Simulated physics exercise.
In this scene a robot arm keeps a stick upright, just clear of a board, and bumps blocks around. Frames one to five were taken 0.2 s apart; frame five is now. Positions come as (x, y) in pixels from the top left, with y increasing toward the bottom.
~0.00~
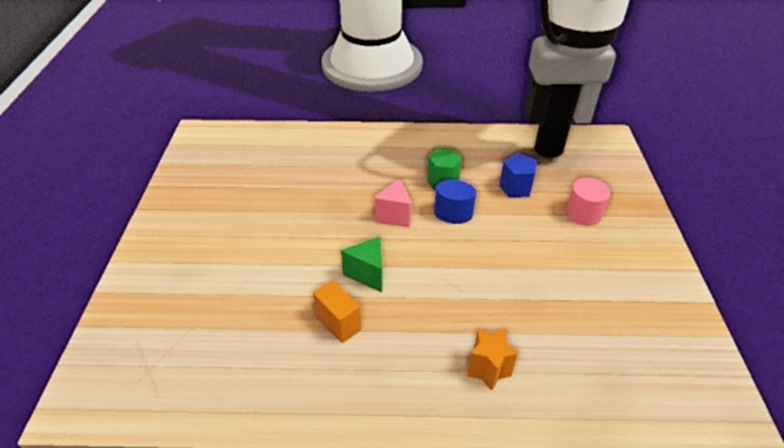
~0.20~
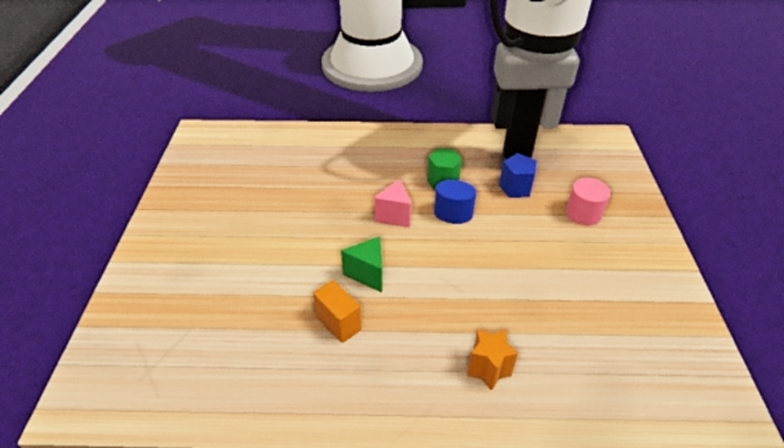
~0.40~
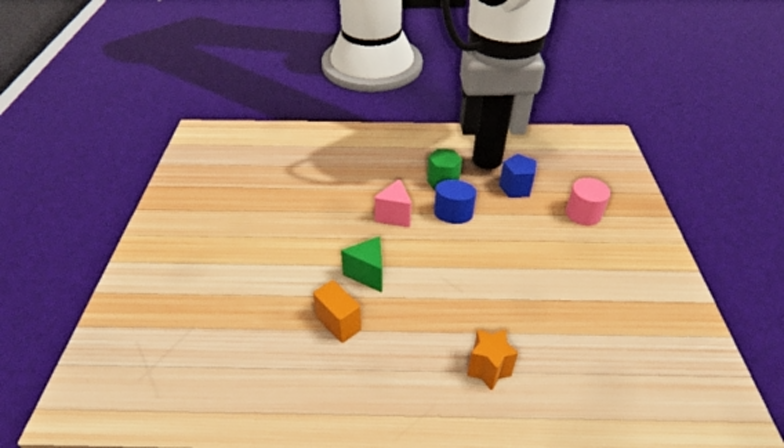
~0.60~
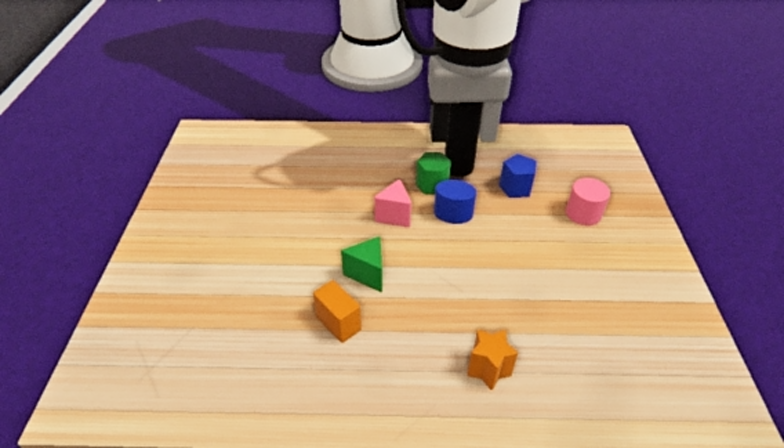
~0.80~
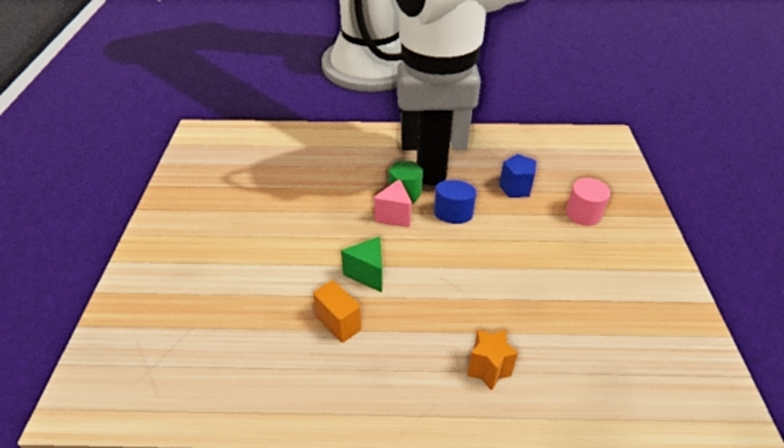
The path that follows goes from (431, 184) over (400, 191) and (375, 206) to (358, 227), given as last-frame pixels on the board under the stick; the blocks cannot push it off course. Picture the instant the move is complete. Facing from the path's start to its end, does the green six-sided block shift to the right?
Going by the path, yes.
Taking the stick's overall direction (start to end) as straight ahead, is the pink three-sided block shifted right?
I'd say no.
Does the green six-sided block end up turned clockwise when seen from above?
In short: Yes.
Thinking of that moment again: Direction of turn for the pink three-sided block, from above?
It goes anticlockwise.
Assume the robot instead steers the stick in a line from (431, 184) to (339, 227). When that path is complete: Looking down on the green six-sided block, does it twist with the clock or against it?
It swings round clockwise.
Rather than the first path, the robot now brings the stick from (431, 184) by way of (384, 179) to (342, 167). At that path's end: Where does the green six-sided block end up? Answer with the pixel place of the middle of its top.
In the picture, it is at (376, 174).
On the path given first. One third of the way, stick at (400, 183); pink three-sided block at (390, 199), turned 35° anticlockwise; green six-sided block at (372, 177).
Two thirds of the way, stick at (375, 198); pink three-sided block at (389, 203), turned 60° anticlockwise; green six-sided block at (342, 188), turned 25° clockwise.
At the end, stick at (358, 218); pink three-sided block at (387, 210), turned 120° anticlockwise; green six-sided block at (326, 194), turned 55° clockwise; blue elliptical block unmoved.
